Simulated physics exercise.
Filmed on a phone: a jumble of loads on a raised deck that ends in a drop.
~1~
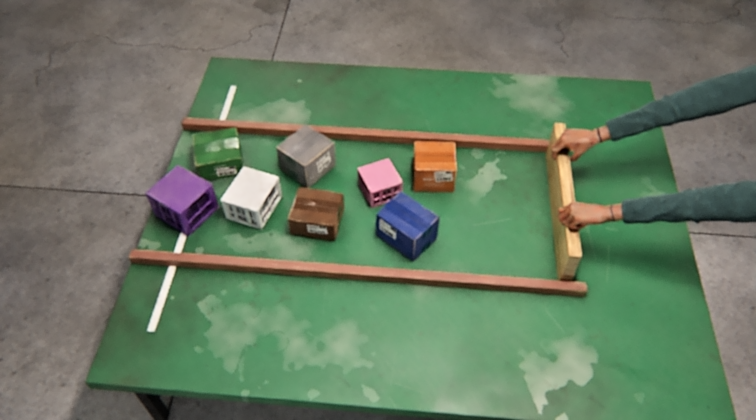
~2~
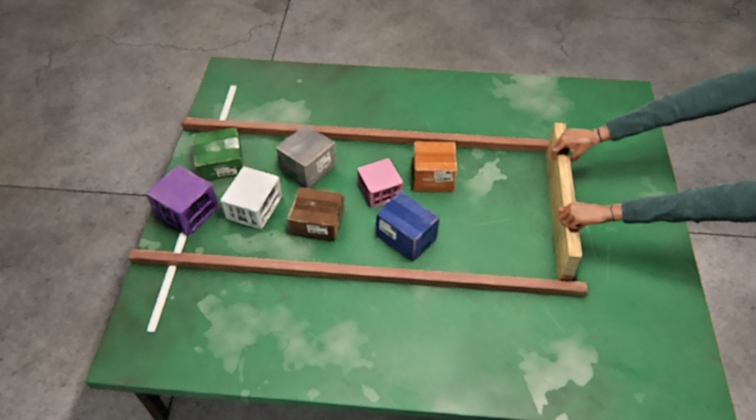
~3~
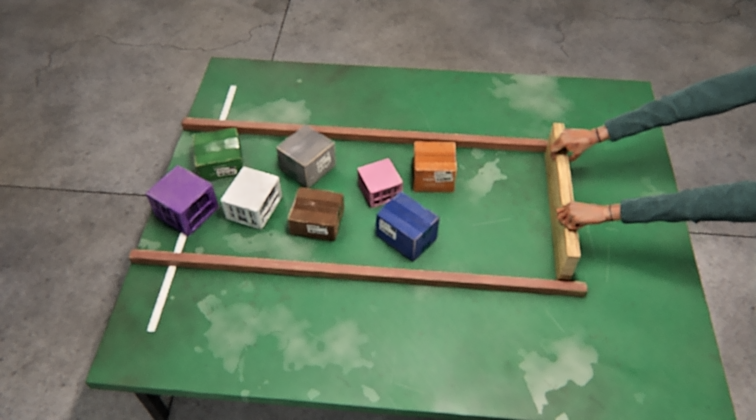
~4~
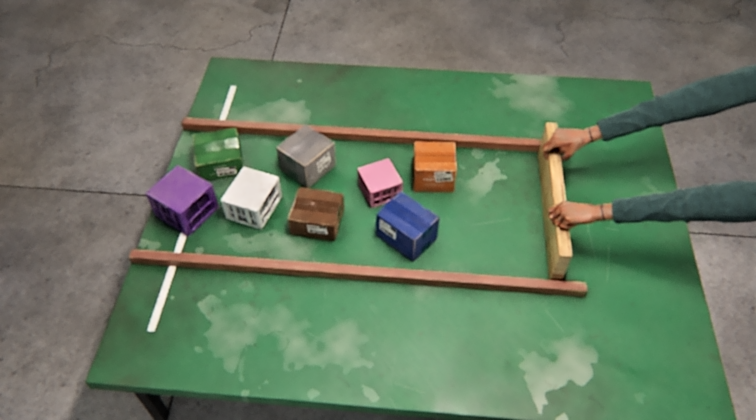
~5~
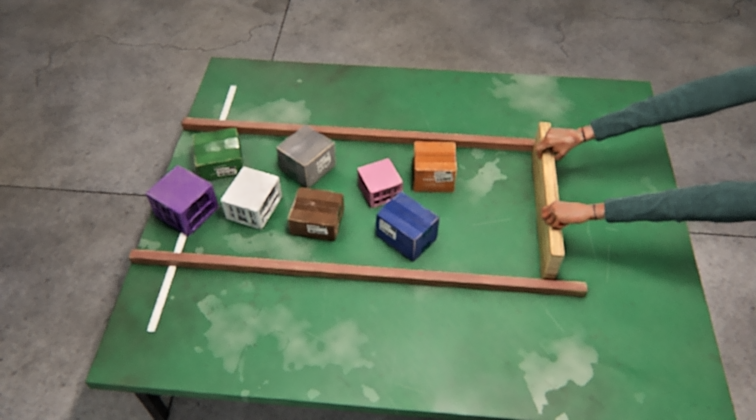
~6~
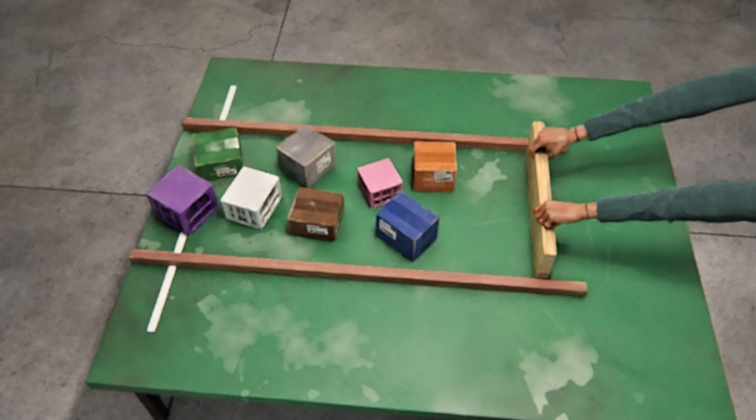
We see several coloured boxes and crates between two wooden rails on a green table, with a white strip at the left, as two hands grip a wooden plank and slide it slightly left while the boxes stay still.
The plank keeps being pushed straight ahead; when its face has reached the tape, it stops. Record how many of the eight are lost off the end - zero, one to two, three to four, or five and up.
Lost off the end: Five and up.
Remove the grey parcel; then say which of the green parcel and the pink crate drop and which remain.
Result - green parcel: Drops; pink crate: Remains in place.
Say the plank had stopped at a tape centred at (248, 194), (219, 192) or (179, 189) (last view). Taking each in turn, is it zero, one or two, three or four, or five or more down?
Taking the three places in turn: Either three or four, at least five, more than four.
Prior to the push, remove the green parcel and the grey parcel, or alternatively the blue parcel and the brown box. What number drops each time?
3 in the first case, 4 in the second.
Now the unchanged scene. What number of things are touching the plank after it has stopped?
It's 3.
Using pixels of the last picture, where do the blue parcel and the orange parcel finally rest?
Same order as the question: First (153, 224), second (185, 149).
Early on, none off yet; purple crate at rest near (183, 200); green parcel at rest near (219, 154); white crate at rest near (252, 198).
Finally, the number that fall off is five or more; lost, brown box, grey parcel, white crate, green parcel and purple crate.
